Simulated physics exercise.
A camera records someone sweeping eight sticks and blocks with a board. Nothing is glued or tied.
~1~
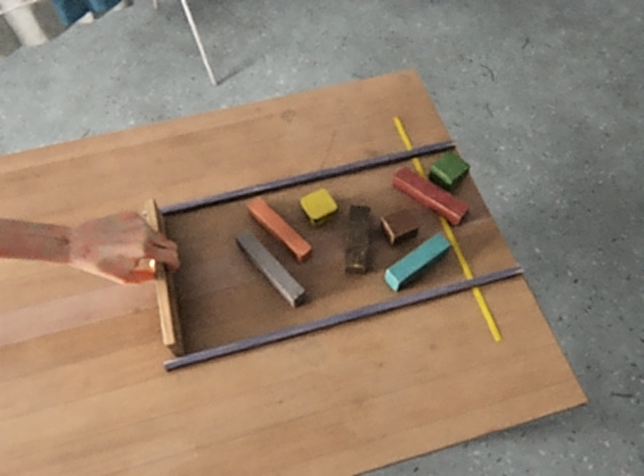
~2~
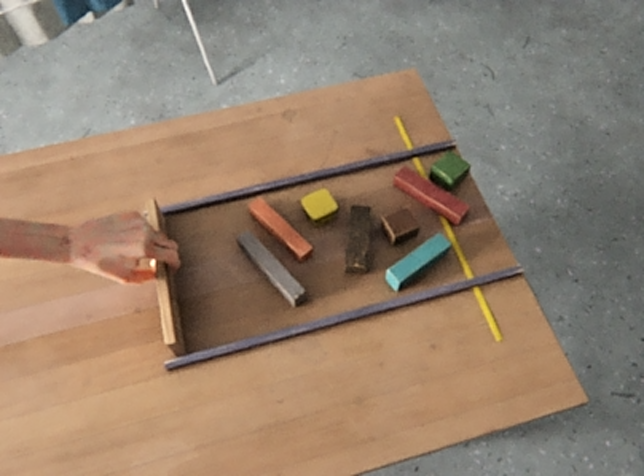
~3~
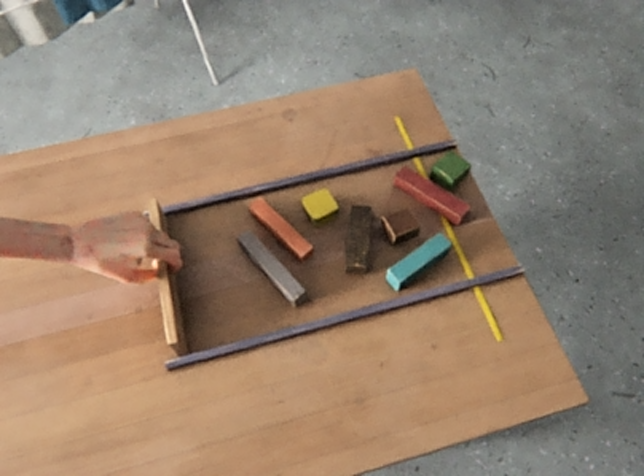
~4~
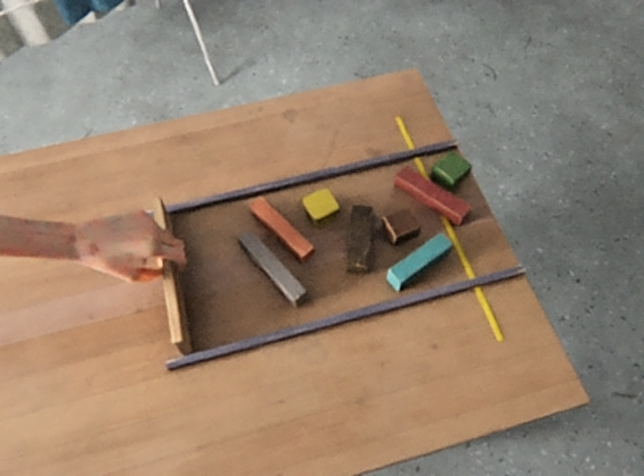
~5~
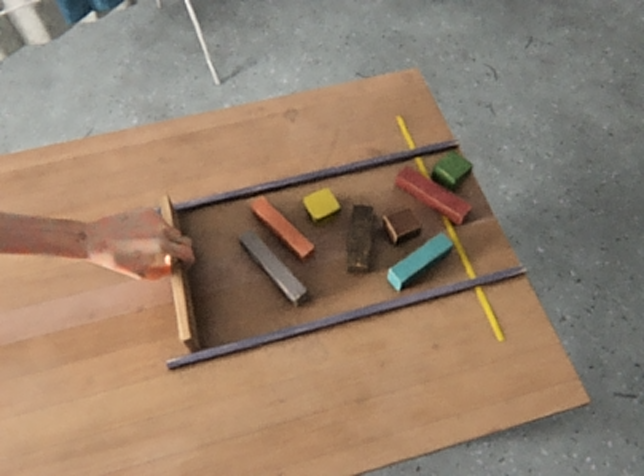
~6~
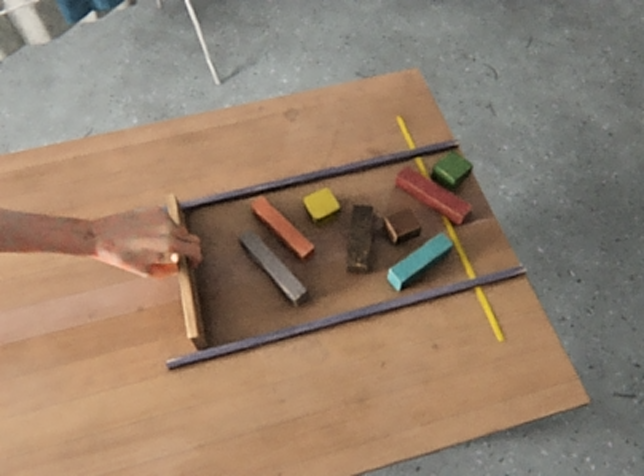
A hand slides a wooden board slightly right toward colored blocks, which stay still.
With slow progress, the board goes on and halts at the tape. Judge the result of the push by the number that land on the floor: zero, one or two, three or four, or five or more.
The number that land on the floor is three or four.
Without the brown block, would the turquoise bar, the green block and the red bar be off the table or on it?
As for the turquoise bar, it is retained; the green block is not retained; the red bar is not retained.
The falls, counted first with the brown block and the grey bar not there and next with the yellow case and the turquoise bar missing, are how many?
Taking the two tries in turn, it comes to 2 and 3.
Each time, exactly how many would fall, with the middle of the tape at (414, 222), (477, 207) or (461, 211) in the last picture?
The counts: 1, 7 and 5.
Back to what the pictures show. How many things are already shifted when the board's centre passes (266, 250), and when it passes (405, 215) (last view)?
Moved so far: 2, then 8.
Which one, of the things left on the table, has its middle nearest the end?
The yellow case.
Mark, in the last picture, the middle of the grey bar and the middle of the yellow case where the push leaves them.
(457, 220) and (468, 166).
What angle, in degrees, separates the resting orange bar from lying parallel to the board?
About 0°.
A little later, none off yet; green block at rest near (452, 171); red bar at rest near (433, 195); turquoise bar at rest near (420, 262).
Next, none off yet; green block at rest near (452, 171); red bar moving near (440, 192); turquoise bar shifted a little near (436, 261).
When it is over, the number that fall off is three or four; down, brown block, red bar and green block.
